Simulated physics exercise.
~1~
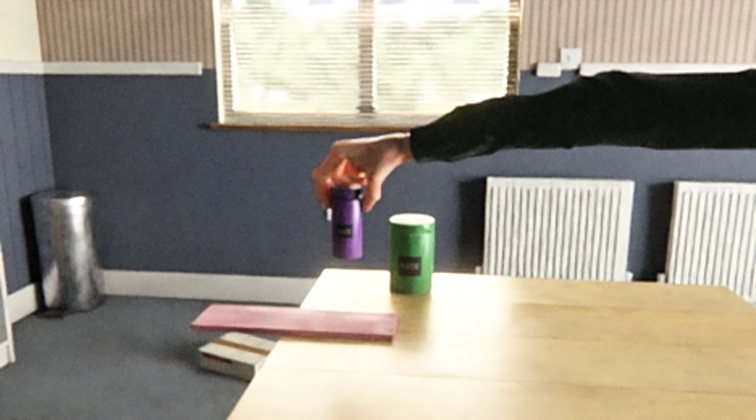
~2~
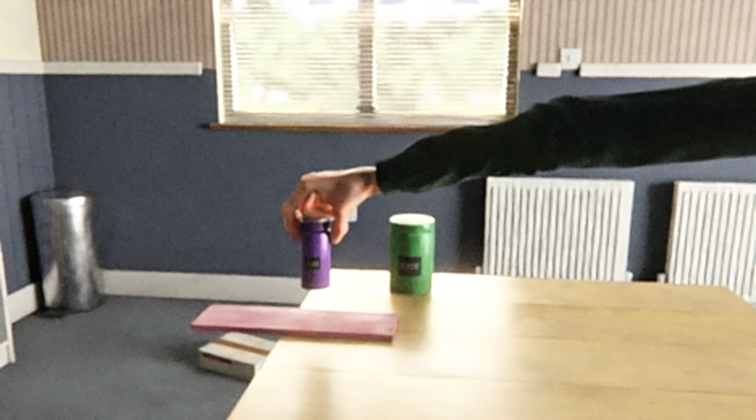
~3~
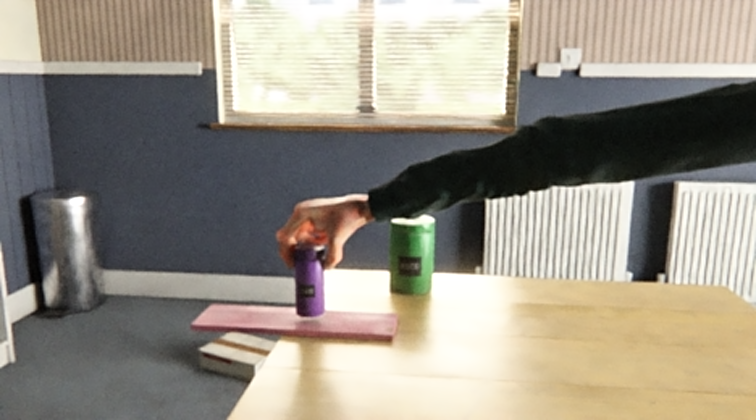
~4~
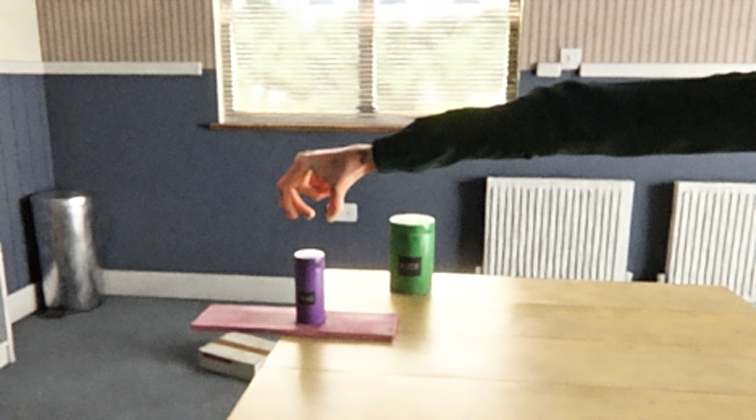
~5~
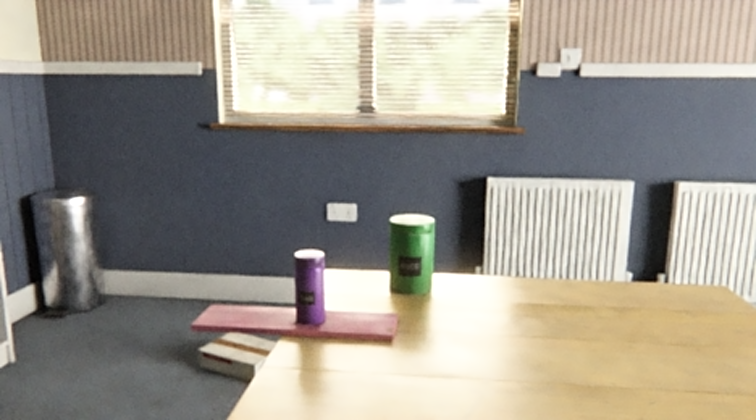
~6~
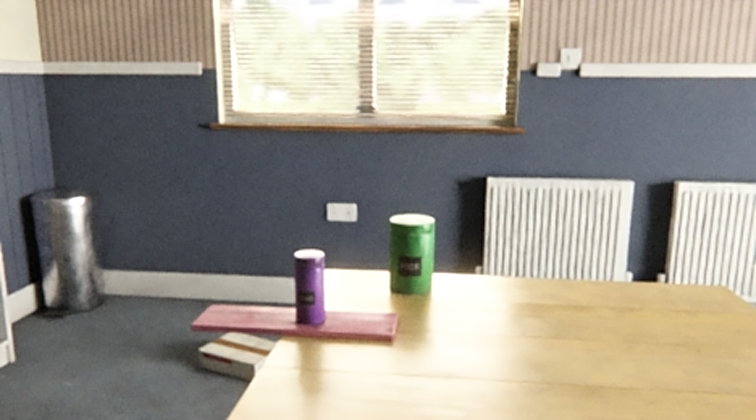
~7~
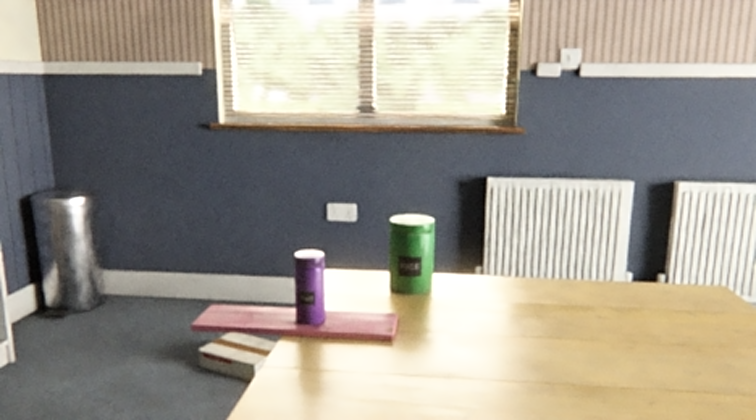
The video shows a hand lowering a purple shaker onto a pink board that sticks out past the left end of a wooden table, near a green jar. The hand lets go and withdraws, and the shaker stays upright on the board, which remains balanced.
